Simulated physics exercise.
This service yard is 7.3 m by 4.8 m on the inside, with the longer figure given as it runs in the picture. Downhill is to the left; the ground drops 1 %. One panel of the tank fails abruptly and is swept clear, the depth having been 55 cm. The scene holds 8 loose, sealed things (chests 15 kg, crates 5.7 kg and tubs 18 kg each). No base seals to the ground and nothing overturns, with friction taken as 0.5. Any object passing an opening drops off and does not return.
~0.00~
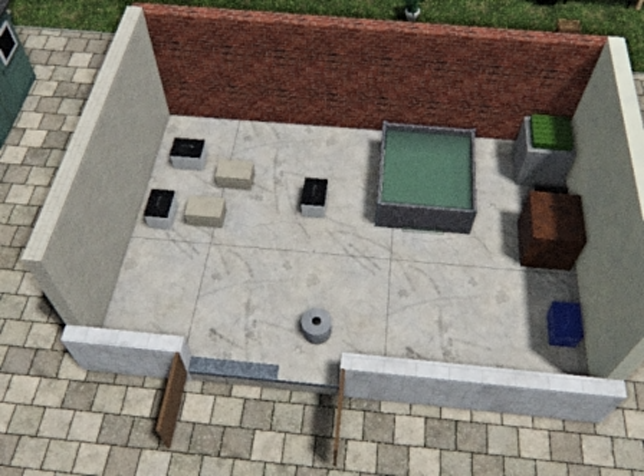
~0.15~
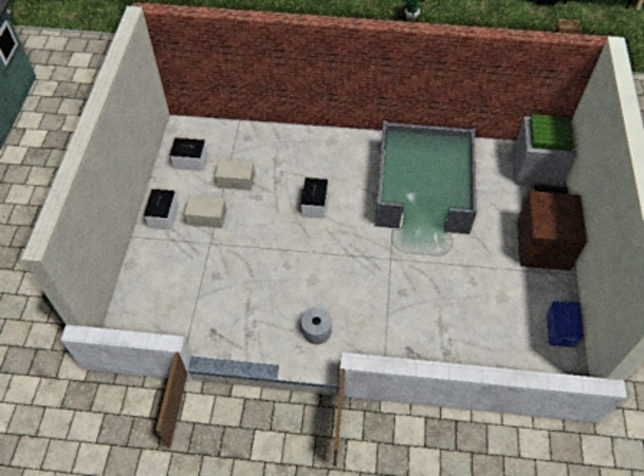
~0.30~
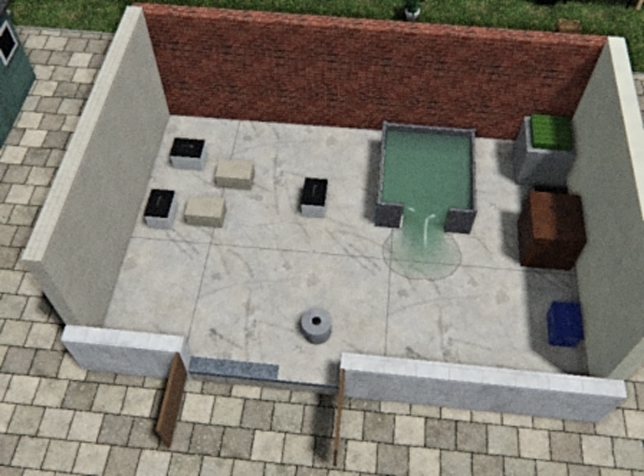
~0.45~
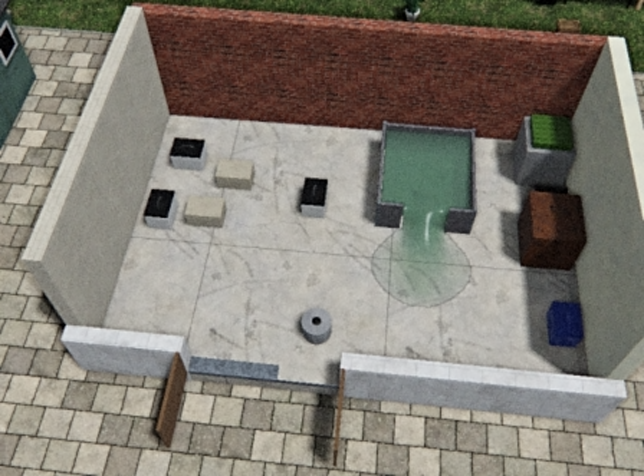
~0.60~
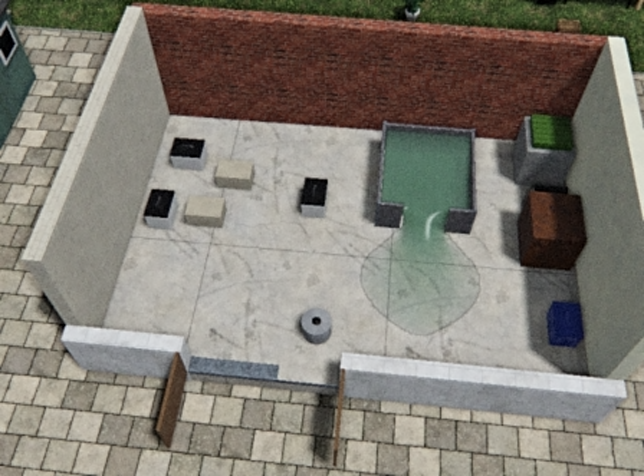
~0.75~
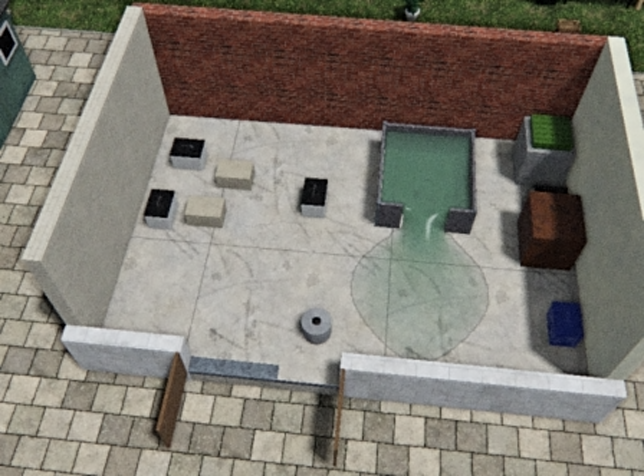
In a walled, paved yard seen from above, a square tank of green water stands near the brick back wall among scattered blocks and boxes. The front panel of the tank opens and water pours through the gap, spreading forward across the floor in a widening rounded sheet while the boxes stay put.
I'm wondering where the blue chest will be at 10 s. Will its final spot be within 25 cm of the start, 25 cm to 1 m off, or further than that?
I'd bet it heads off a long way.
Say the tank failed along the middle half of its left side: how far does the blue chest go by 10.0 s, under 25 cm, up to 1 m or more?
Outcome for the blue chest: No real movement.
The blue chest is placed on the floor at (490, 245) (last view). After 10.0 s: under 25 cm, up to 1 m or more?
It holds its place.
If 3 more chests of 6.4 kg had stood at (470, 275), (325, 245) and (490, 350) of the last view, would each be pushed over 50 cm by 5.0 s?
Respectively: Greater, smaller, greater.
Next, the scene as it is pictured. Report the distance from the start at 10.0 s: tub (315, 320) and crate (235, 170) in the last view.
In turn: 20 cm, 0 cm.
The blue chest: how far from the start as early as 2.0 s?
It has shifted about 0 cm.
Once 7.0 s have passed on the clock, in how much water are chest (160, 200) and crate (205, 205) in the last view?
3 and 2 cm.
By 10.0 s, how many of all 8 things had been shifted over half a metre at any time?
1.
After 2.0 s the blue chest is near (568, 319), 0.0 m from its start, aground; 0 of 8 are out; 0 afloat.
After 4.5 s the blue chest is near (541, 271), 0.8 m from its start, afloat; 0 of 8 are out; 1 afloat.
After 7.0 s the blue chest is near (470, 273), 1.6 m from its start, aground; 0 of 8 are out; 0 afloat.
After 10.0 s the blue chest is near (442, 289), 1.9 m from its start, aground; 0 of 8 are out; 1 afloat.
